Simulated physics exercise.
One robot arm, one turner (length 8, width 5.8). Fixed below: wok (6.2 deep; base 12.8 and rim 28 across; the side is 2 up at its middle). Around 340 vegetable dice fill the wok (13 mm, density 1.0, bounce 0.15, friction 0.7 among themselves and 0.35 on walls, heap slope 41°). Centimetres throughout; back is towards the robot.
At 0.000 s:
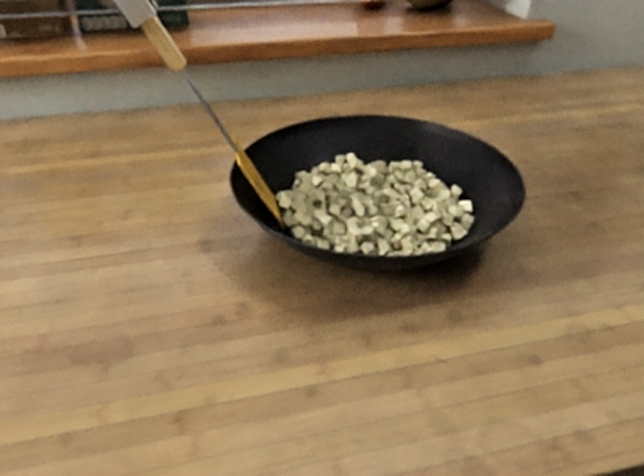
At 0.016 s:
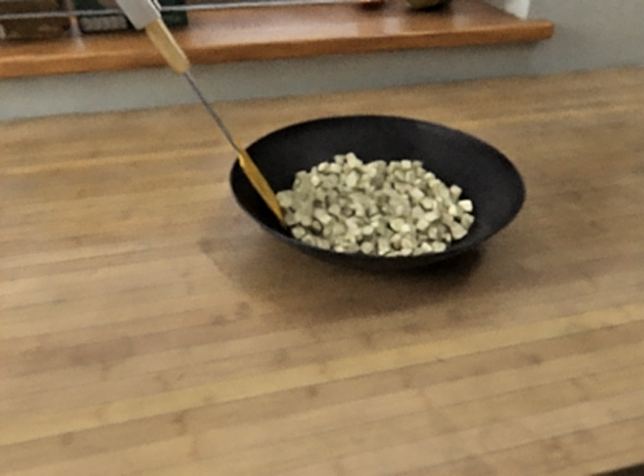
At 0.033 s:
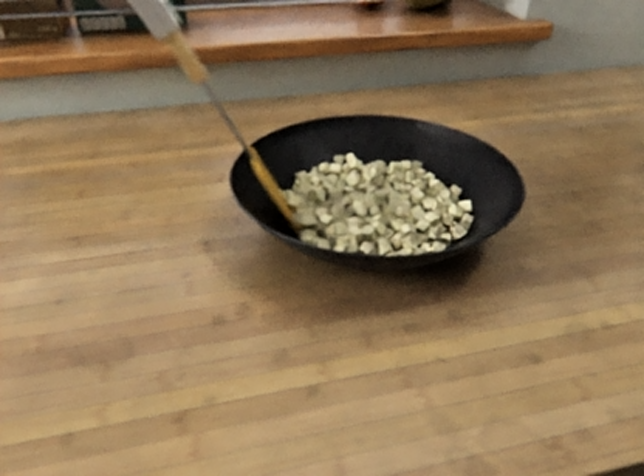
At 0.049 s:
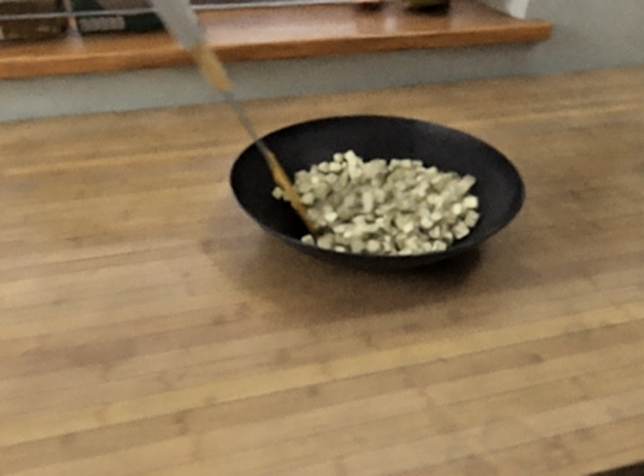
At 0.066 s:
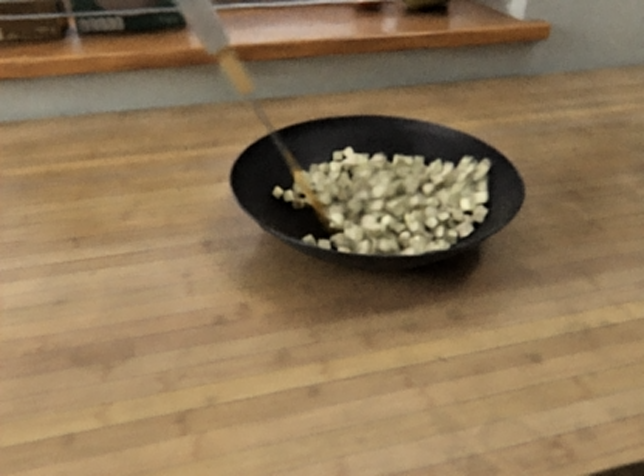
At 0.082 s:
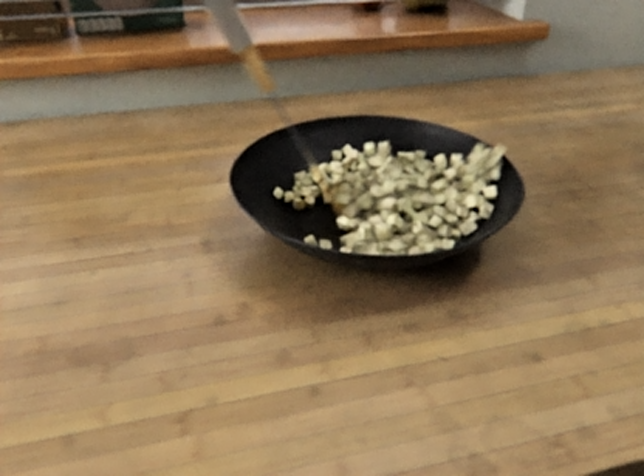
On a wooden countertop, a long-handled turner reached into a black wok of small pale cubes and pushed through them from left to right, shifting the pile toward the right side of the wok.
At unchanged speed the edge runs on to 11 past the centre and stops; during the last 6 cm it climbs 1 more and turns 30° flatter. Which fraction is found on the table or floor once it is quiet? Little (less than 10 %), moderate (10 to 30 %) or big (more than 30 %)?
A big share, more than 30 %, ends on the table or floor.
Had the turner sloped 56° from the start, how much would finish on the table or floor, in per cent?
It would be near 40 per cent.
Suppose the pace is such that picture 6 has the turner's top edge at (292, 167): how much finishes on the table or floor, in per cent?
About 35 per cent.
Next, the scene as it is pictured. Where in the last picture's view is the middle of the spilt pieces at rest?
Around (610, 187).
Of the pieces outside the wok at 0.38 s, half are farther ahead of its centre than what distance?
Roughly 24 cm.
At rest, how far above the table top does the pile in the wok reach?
Roughly 4.5 cm.
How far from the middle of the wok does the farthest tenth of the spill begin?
About 40 cm.
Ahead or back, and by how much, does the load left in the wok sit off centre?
Some 2.5 cm ahead.
After 0.12 s, sloping 64°, highest piece 10 above the table; 334 in the wok, 7 on the blade or in flight.
After 0.16 s, sloping 56°, highest piece 11 above the table; 330 in the wok, 11 on the blade or in flight.
After 0.38 s, sloping 34°, highest piece 11 above the table; 211 in the wok, 40 on the table or floor, 90 on the blade or in flight.
After 1.43 s, sloping 34°, highest piece 4 above the table; 211 in the wok, 130 on the table or floor.
At rest, 211 in the wok, 130 on the table or floor. That is 38 % on the table or floor.
